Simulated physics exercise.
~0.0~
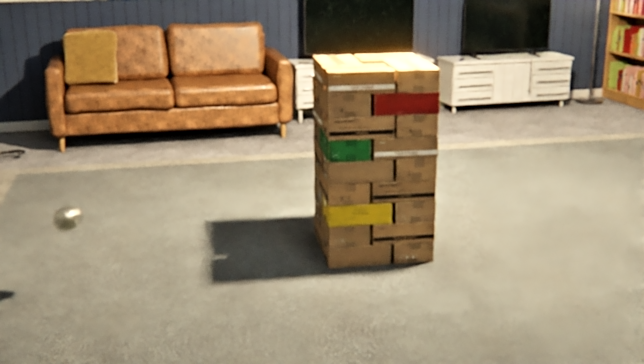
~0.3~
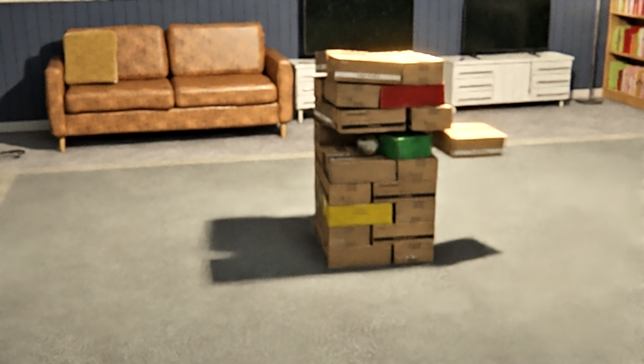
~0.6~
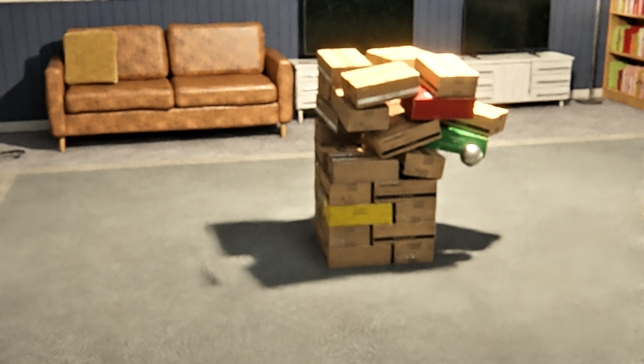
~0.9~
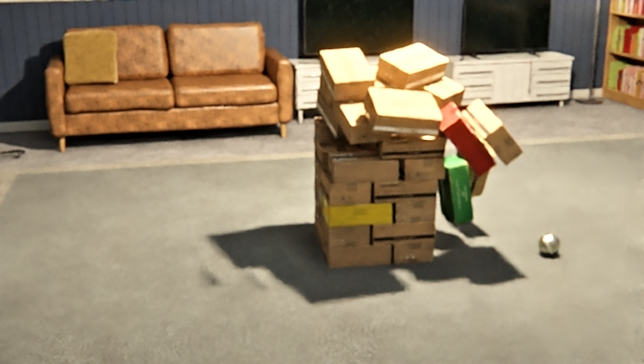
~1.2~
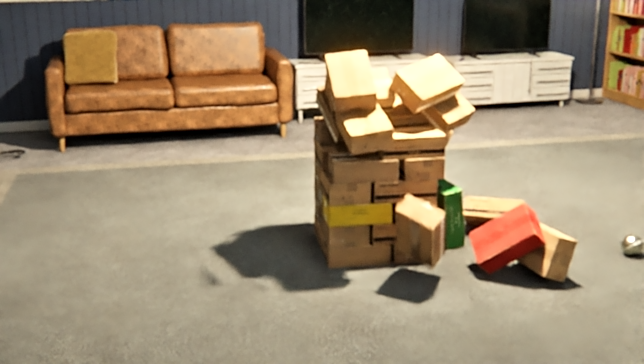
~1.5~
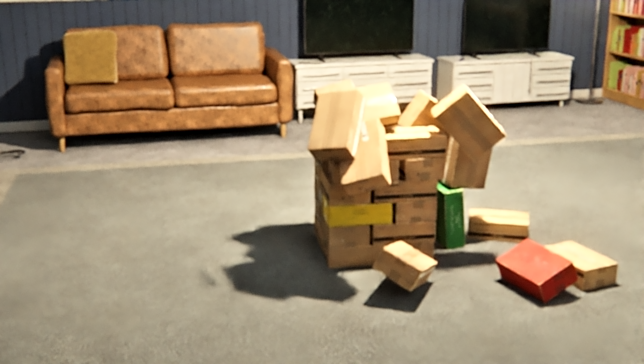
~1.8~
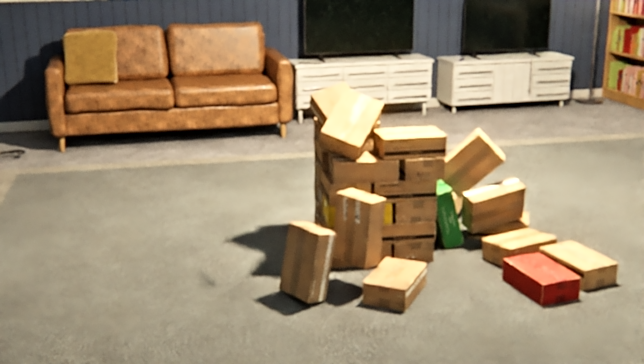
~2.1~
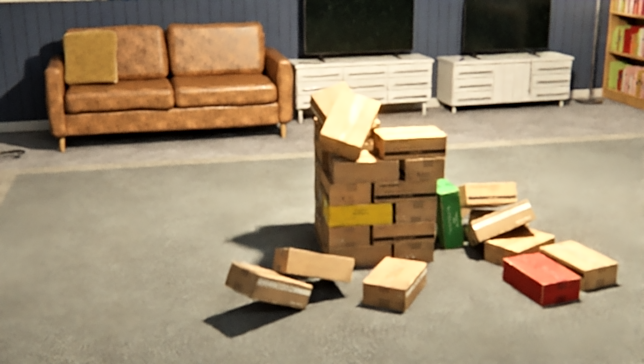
In the video, a steel ball flies in from the left and smashes through a tall stack of cardboard boxes in a living room, sending the upper boxes, including the red and green ones, tumbling to the floor while the lower stack with the yellow box stays standing.
